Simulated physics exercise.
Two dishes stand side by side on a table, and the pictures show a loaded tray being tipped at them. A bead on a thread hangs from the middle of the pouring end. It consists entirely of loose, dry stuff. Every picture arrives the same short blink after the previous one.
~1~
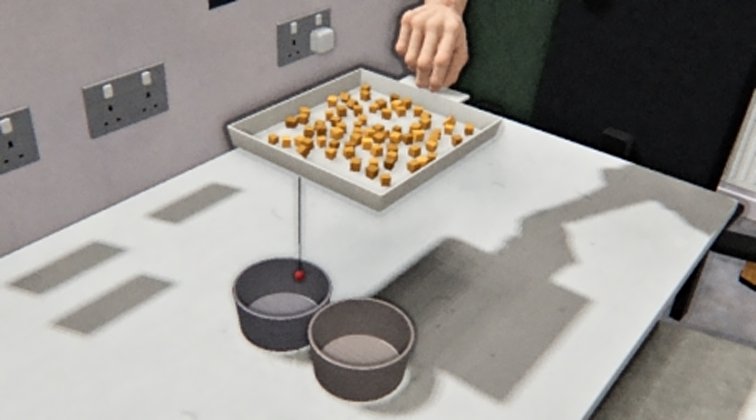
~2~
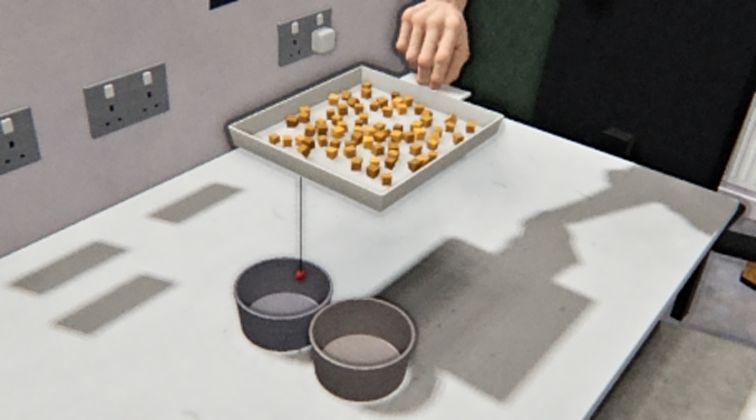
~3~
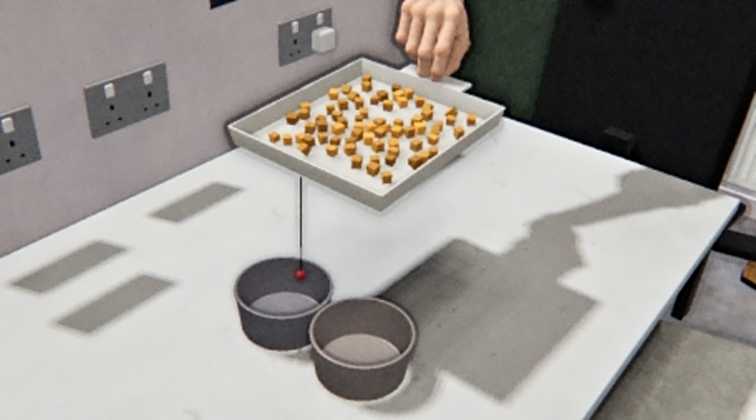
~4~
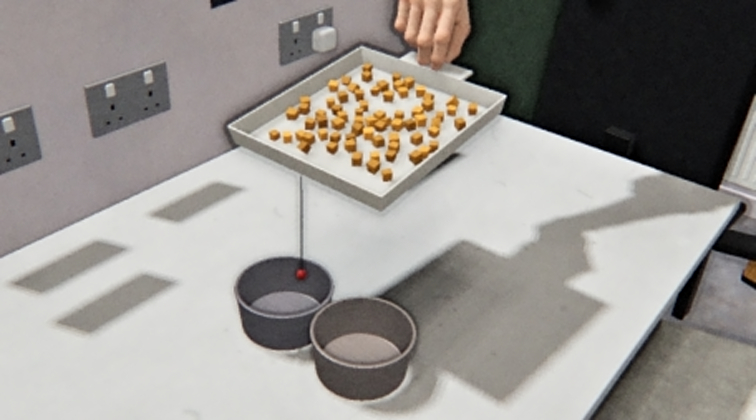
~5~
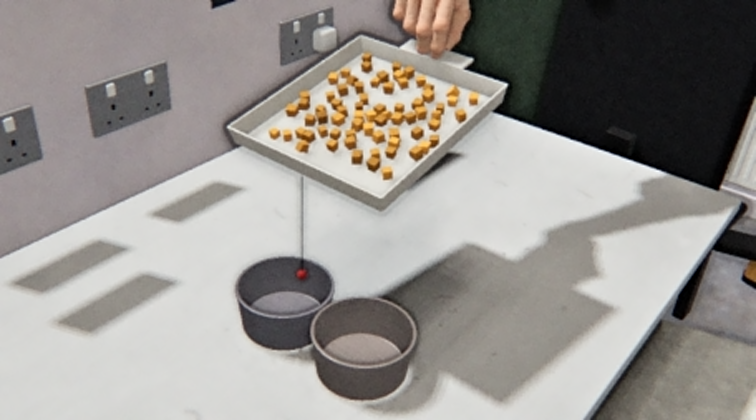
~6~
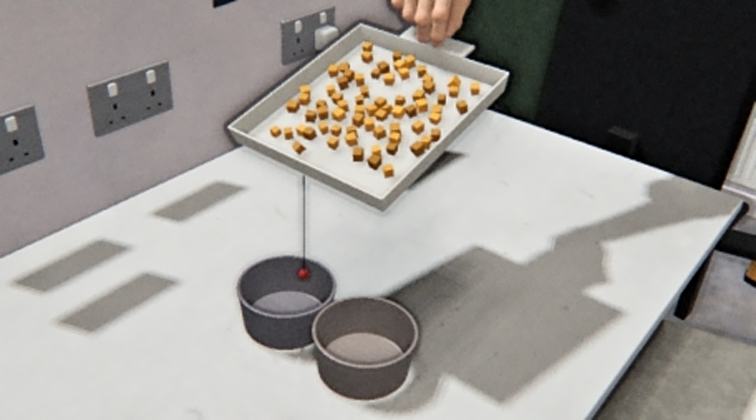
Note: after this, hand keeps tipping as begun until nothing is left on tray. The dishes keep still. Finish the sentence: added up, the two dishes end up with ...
... under half of it.
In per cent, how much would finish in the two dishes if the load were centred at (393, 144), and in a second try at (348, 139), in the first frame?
It comes to about 20 per cent the first time and about 30 per cent the second.
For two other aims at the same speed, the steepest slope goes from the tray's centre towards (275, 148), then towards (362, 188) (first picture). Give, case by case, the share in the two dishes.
20 and 70 per cent, in that order.
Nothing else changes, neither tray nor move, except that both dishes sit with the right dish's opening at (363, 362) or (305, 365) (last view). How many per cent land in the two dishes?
Trial 1 about 60 %, trial 2 about 80 %.
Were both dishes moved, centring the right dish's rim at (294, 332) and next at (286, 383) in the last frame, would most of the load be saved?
Well, in excess of half at the first spot and not up to half at the second.
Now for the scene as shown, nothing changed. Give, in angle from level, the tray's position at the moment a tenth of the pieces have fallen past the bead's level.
Close to 115° of tilt at that moment.
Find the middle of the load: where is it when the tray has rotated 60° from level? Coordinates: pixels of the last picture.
Somewhere about pixel (313, 152).
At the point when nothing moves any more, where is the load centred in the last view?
About pixel (229, 365).
Soon after the last picture, tray tipped steeply; nearly all on the tray; a stray few in the air.
A little later, tray tipped right over; nearly all on the tray; a stray few in the right dish; a small part outside both.
Later still, tray tipped past a quarter turn; a small part in the right dish; a small part in the left dish; most outside both.
At rest, tray tipped past a quarter turn; a small part in the right dish; a small part in the left dish; most outside both.
